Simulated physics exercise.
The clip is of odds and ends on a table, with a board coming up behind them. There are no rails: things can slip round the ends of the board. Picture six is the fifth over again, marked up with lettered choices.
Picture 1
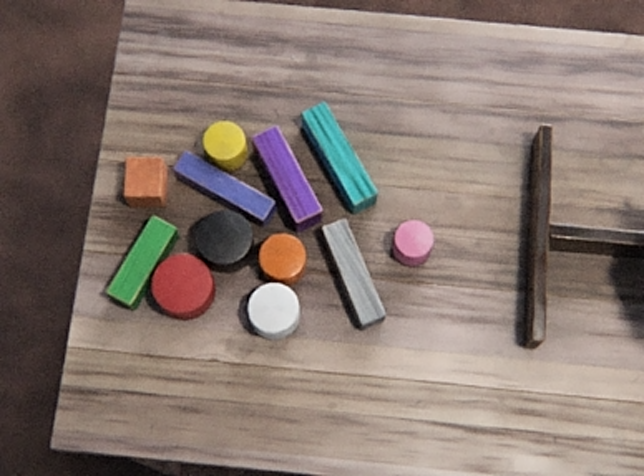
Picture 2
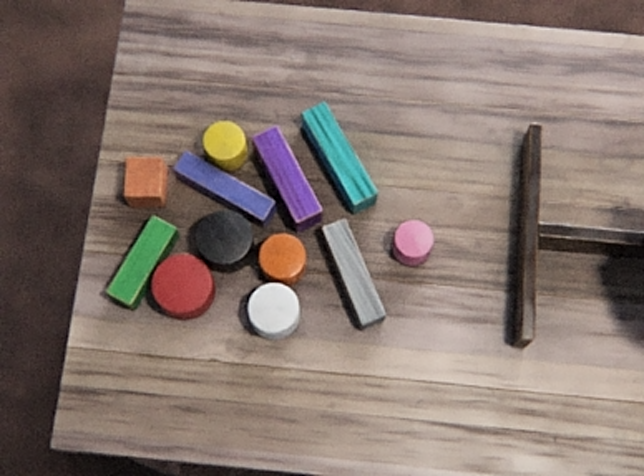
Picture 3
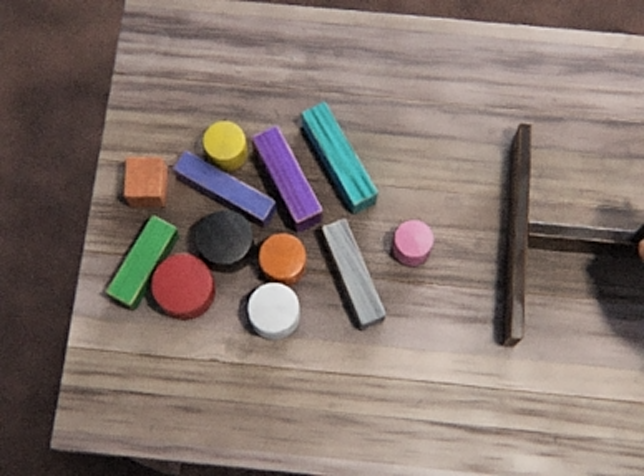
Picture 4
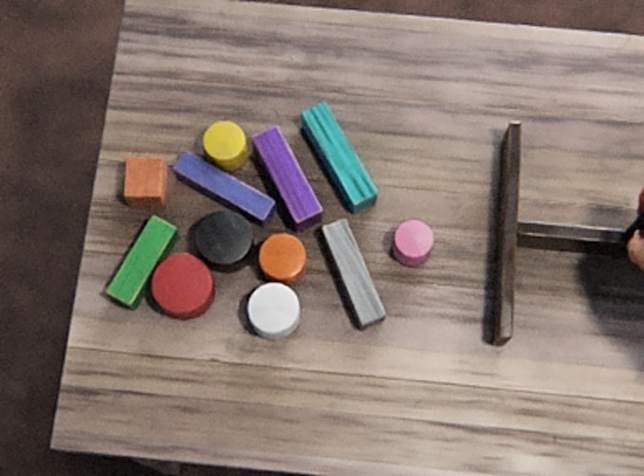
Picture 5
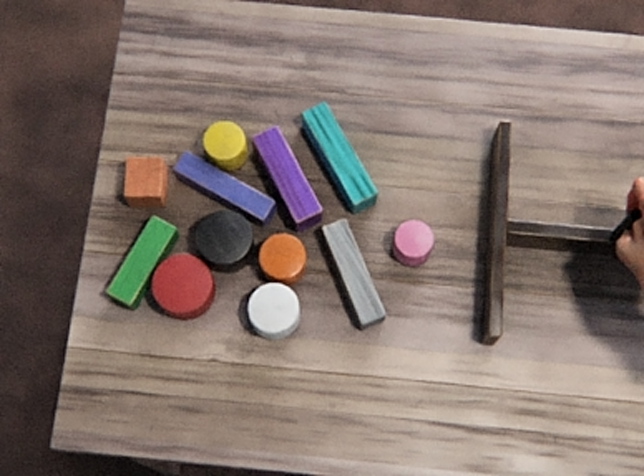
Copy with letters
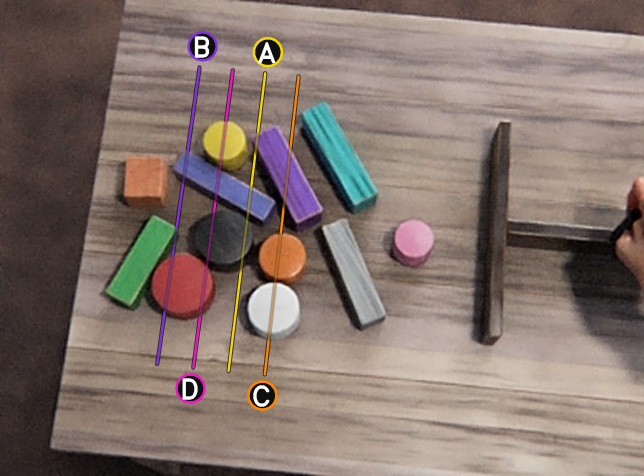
On a pale wood-grain tabletop seen from above, small coloured pieces lie clustered at the left. Yellow, black, red, orange and white round tins sit among blue, purple, turquoise, green and grey sticks and an orange block, with a pink tin to their right. From the right, a dark upright board on a handle slides slowly left, a hand coming into view behind it, while the pieces and camera stay still.
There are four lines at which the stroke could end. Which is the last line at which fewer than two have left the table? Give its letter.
D.
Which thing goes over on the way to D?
It is the green stick.
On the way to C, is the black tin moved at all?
Yes.
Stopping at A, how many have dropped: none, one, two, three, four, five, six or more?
By then, none.
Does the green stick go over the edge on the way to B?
Yes.
On the marked copy, A at (248, 216); B at (179, 209); C at (282, 219); D at (214, 213).
Following D. Soon after the start, board (397, 216); grey stick (348, 274); pink tin (368, 240).
Later, board (295, 206); green stick (128, 264); orange block (142, 180).
In the end, board (216, 199); green stick over the edge; orange block (96, 185); one fallen.
As for the rest, A is within the limit but short; B drops five; C is within the limit but short.
